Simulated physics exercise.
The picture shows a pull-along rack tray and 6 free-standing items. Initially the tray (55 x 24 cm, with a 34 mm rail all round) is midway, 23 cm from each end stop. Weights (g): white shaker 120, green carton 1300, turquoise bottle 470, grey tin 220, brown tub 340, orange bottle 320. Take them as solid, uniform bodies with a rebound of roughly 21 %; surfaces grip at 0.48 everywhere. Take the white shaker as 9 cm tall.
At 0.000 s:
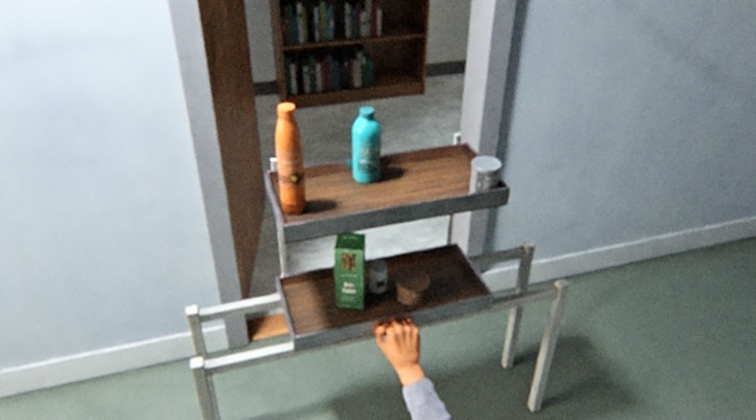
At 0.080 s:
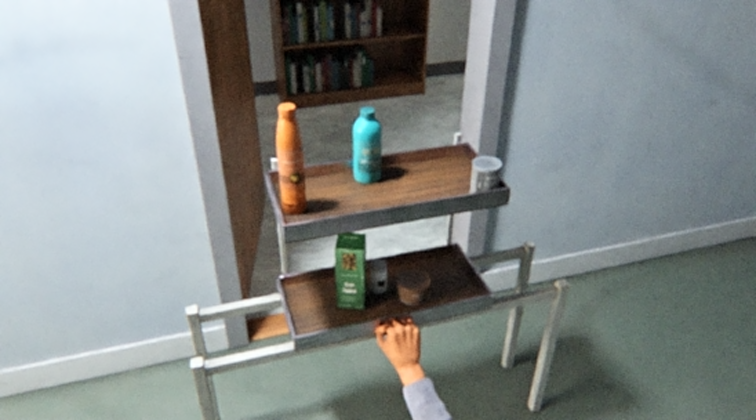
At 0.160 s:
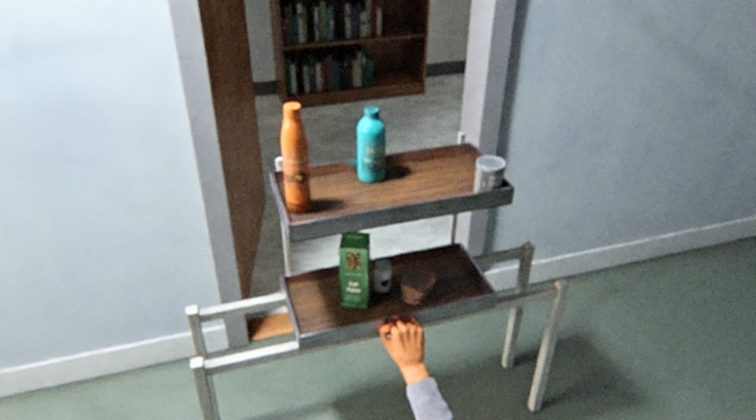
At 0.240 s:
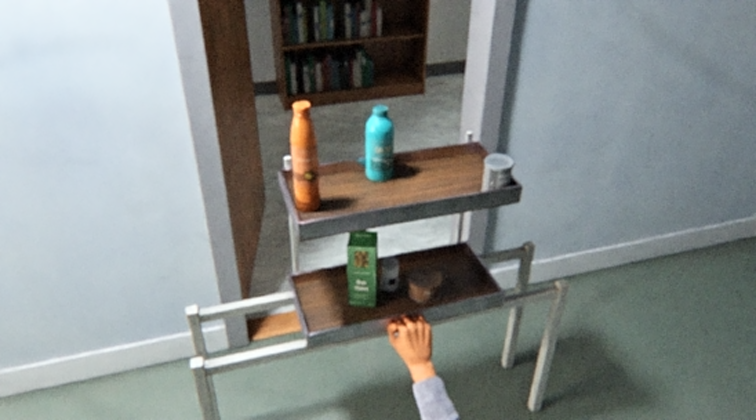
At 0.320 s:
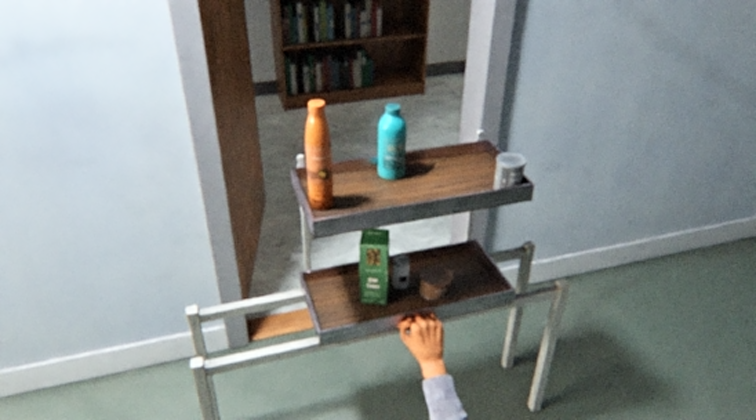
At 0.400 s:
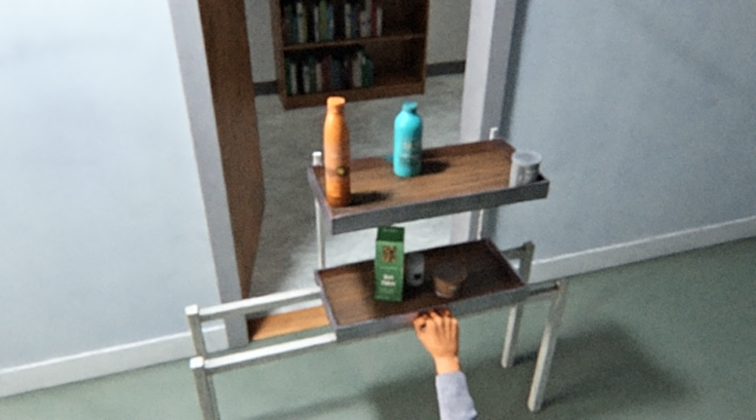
A hand slides a two-level rack tray of bottles and containers a short way right.
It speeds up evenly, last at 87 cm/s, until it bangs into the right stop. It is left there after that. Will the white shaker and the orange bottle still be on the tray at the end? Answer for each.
White shaker - yes, orange bottle - yes.
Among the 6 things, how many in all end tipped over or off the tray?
The answer: 3.
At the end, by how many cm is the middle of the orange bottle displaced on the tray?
Some 22 cm.
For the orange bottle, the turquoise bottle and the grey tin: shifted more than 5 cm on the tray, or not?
Here is how it goes: The orange bottle moves off; next, the turquoise bottle moves off; last, the grey tin remains near its start.
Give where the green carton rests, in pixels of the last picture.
Its middle settles close to pixel (493, 275).
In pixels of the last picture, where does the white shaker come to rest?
It finishes at roughly (477, 257).
After 0.60 s, tray moved 23 cm right; orange bottle leaning 6° near (398, 144); white shaker slid 3 cm near (462, 260); turquoise bottle slid 3 cm.
After 0.80 s, tray moved 23 cm right; orange bottle leaning 67° near (446, 158); white shaker slid 7 cm near (474, 258); turquoise bottle leaning 31°.
After 1.00 s, tray moved 23 cm right; orange bottle on its side near (456, 173); white shaker slid 8 cm near (476, 257); turquoise bottle on its side.
At rest (1.6 s), tipped over on the tray, green carton, turquoise bottle and orange bottle; not toppled but over 5 cm from the start, white shaker and brown tub; the last one in place, give or take 5 cm. In the last view, white shaker near (477, 257), orange bottle near (456, 173).
